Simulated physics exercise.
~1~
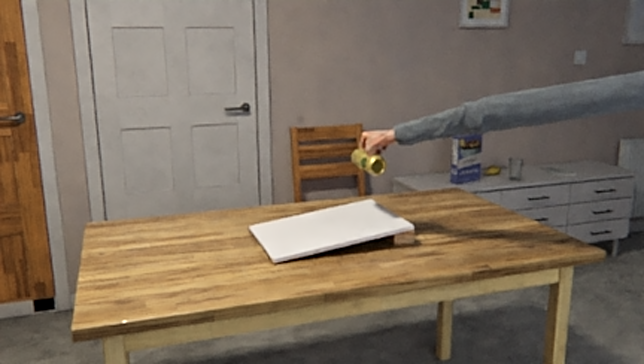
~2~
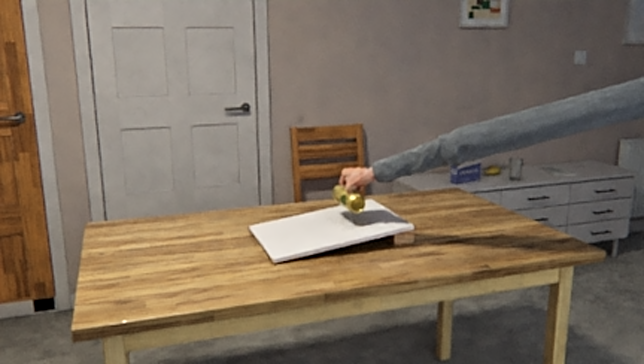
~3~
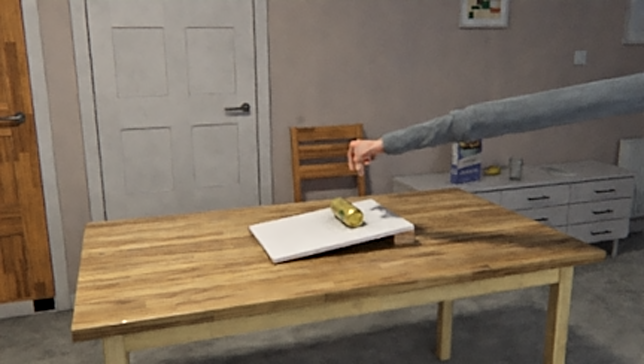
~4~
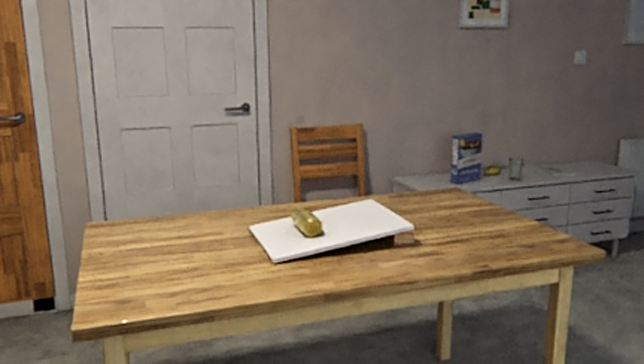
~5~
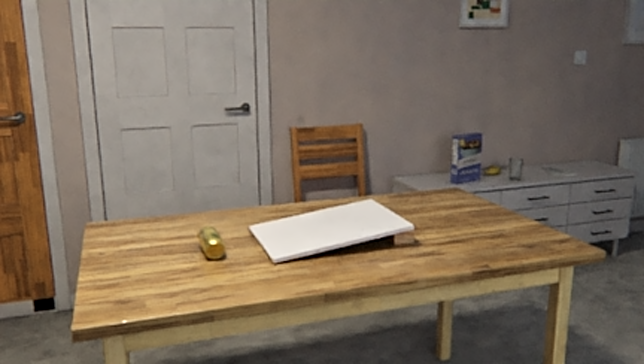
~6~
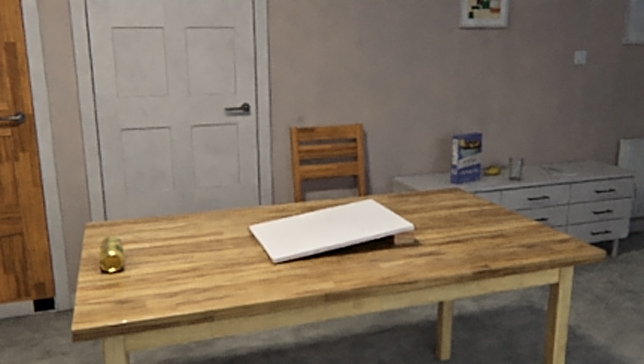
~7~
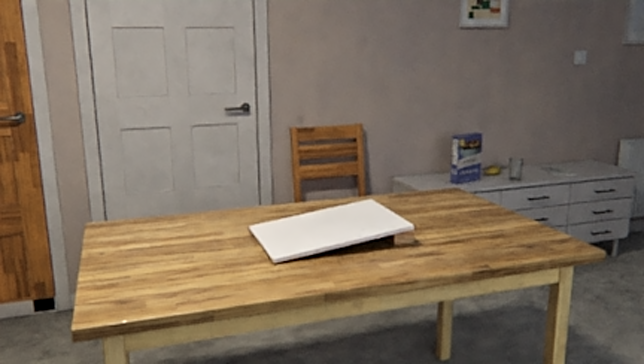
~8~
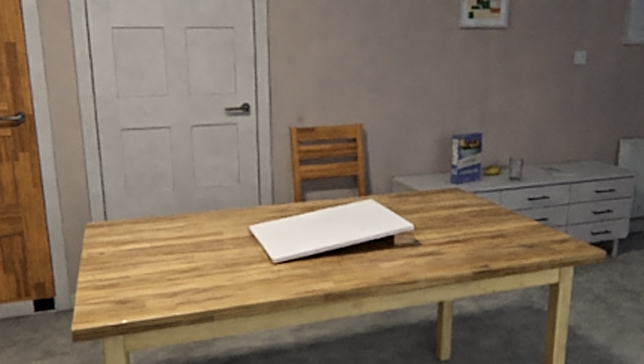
A yellow can, released by a hand, rolls down a tilted board and leaves view.
